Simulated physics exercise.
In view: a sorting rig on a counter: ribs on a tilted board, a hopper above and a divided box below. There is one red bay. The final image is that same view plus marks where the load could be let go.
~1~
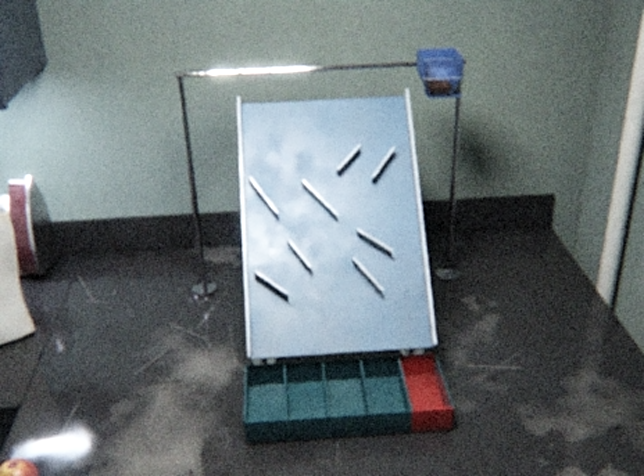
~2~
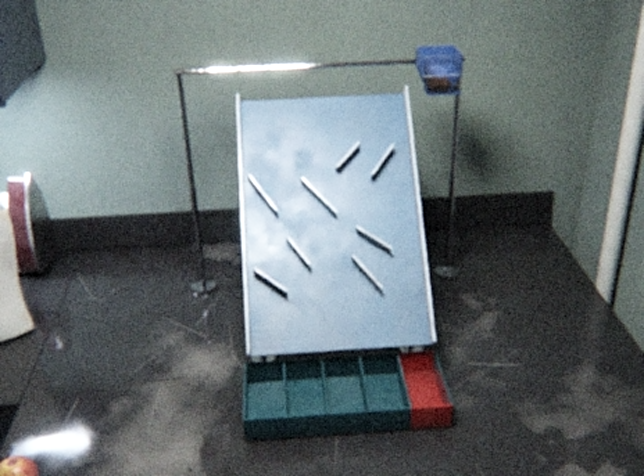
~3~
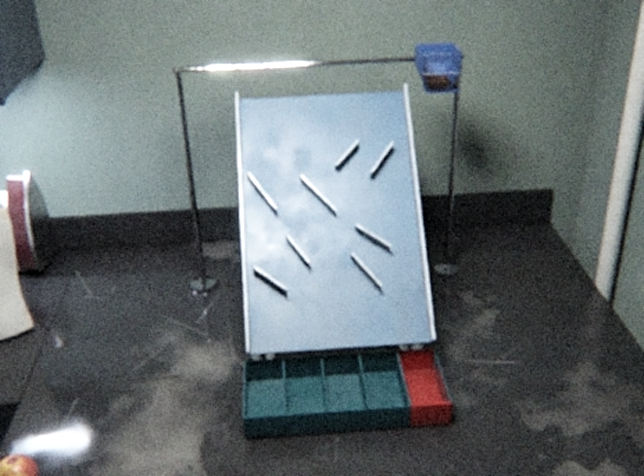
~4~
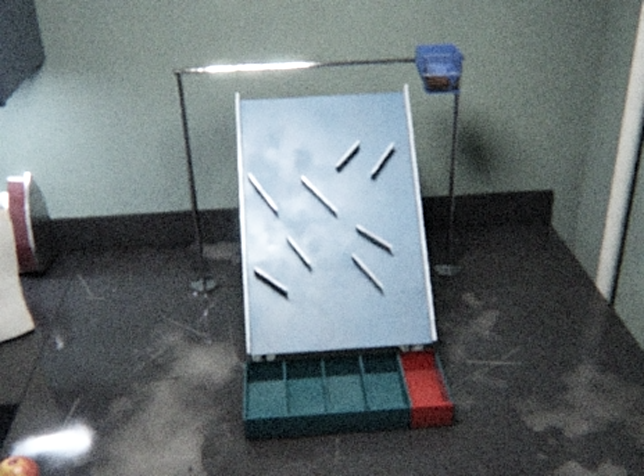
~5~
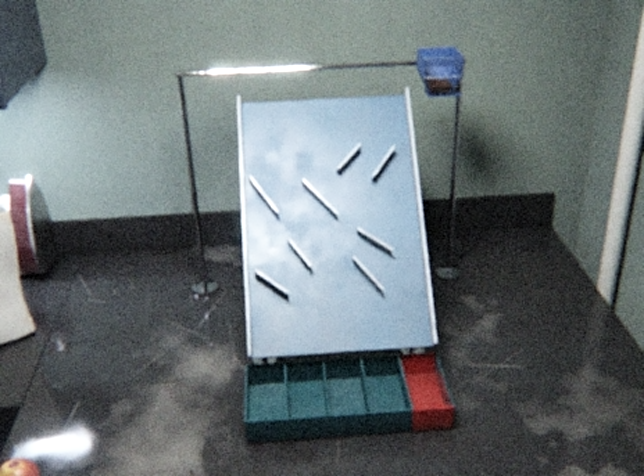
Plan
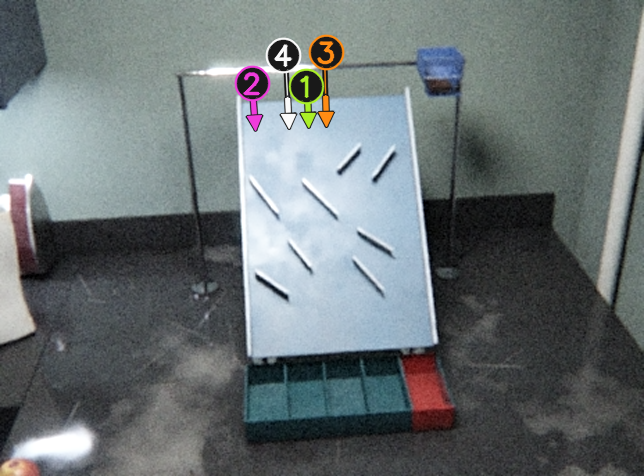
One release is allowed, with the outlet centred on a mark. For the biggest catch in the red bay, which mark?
3 beats the others.
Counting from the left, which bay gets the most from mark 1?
It is the fifth one.
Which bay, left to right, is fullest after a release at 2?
The fourth from the left.
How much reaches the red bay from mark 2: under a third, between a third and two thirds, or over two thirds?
Mark 2 gives under a third.
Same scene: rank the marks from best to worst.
Best to worst: 3, 1, 4, 2.
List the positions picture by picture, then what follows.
In the first frame, hopper at (438, 88), allspice berries, door shut.
In the second frame, ribs (337, 167) to (359, 142), (372, 174) to (394, 144), (249, 174) to (277, 211).
In the third frame, ribs (301, 175) to (336, 210), (287, 235) to (309, 262), (356, 224) to (391, 246).
In the fourth frame, ribs (254, 267) to (287, 290), (353, 254) to (382, 286).
In the fifth frame, red bay at (433, 417), number 5 of 5 from the left.
On the marked copy, mark 1 meets the board at (308, 122); mark 2 meets the board at (255, 125); mark 3 meets the board at (326, 121); mark 4 meets the board at (288, 123).
For mark 1, about half in the red bay, about half in other bays.
For mark 2, a stray few in the red bay, nearly all in other bays, a stray few held on the board, a small part outside the box.
For mark 3, most in the red bay, about a quarter in other bays, a stray few outside the box.
For mark 4, about a quarter in the red bay, most in other bays, a stray few outside the box.
